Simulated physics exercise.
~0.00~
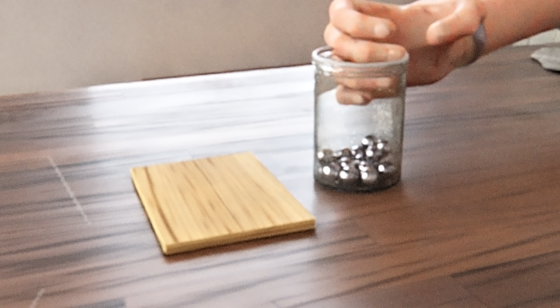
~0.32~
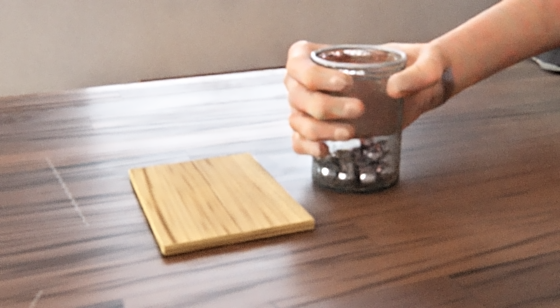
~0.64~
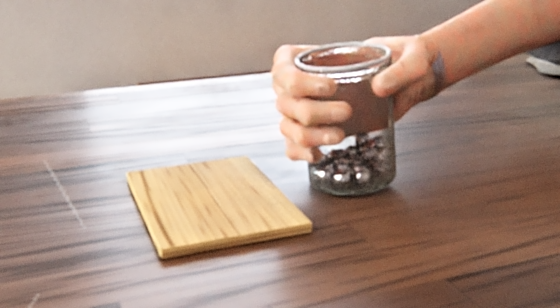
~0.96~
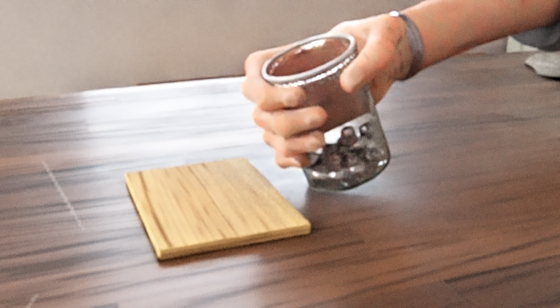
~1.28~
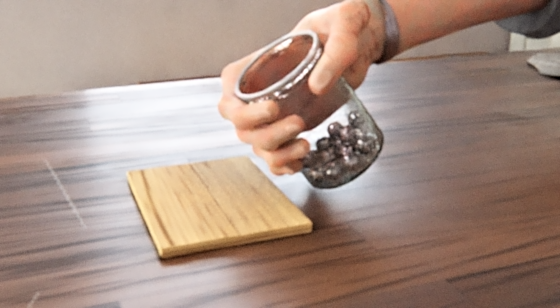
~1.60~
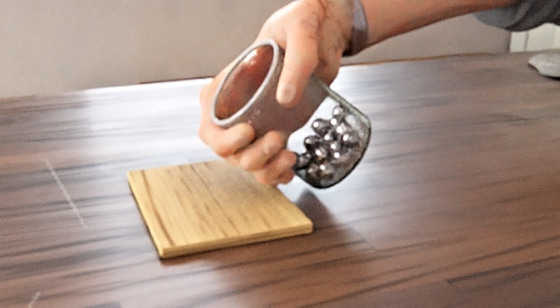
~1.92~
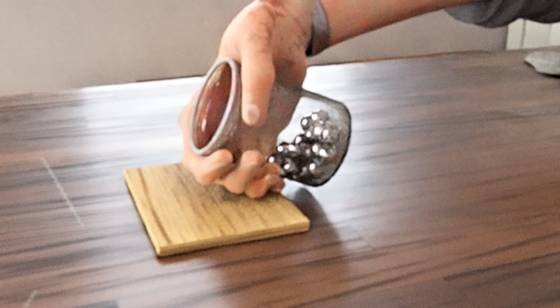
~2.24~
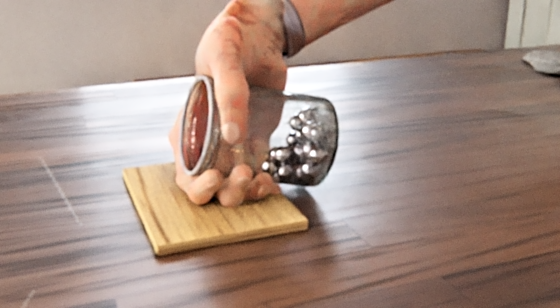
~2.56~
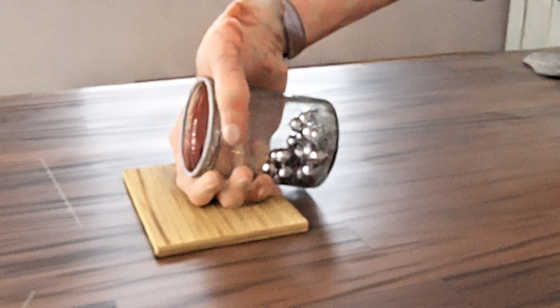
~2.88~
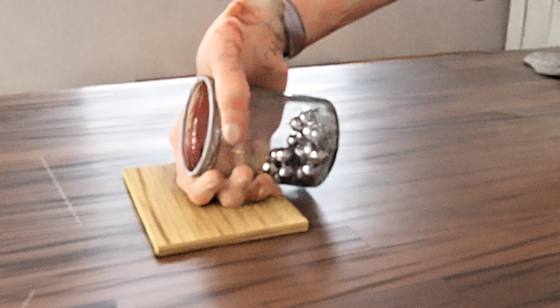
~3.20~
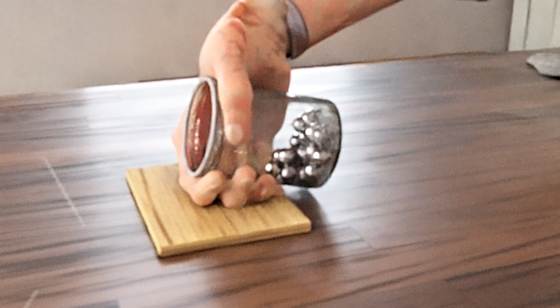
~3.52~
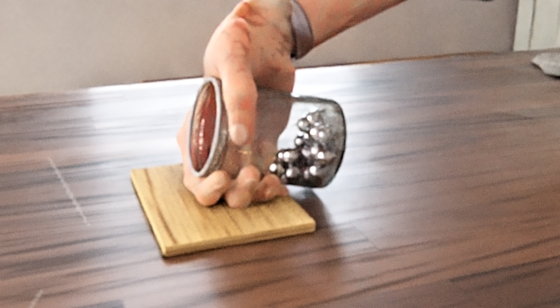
A clear glass jar holding a small heap of shiny, dark silvery beads stands upright on a brown wood-grained surface, seen from slightly above by a gently swaying camera. A flat, square, light wooden block lies to its left, with a plain pale wall behind. A hand reaching in from the upper right wraps around the jar, then lifts and tips it leftward, mouth first, over the block. The beads shift along the glass as it leans. The jar ends nearly on its side, held still against the block, with the beads still inside near its base.
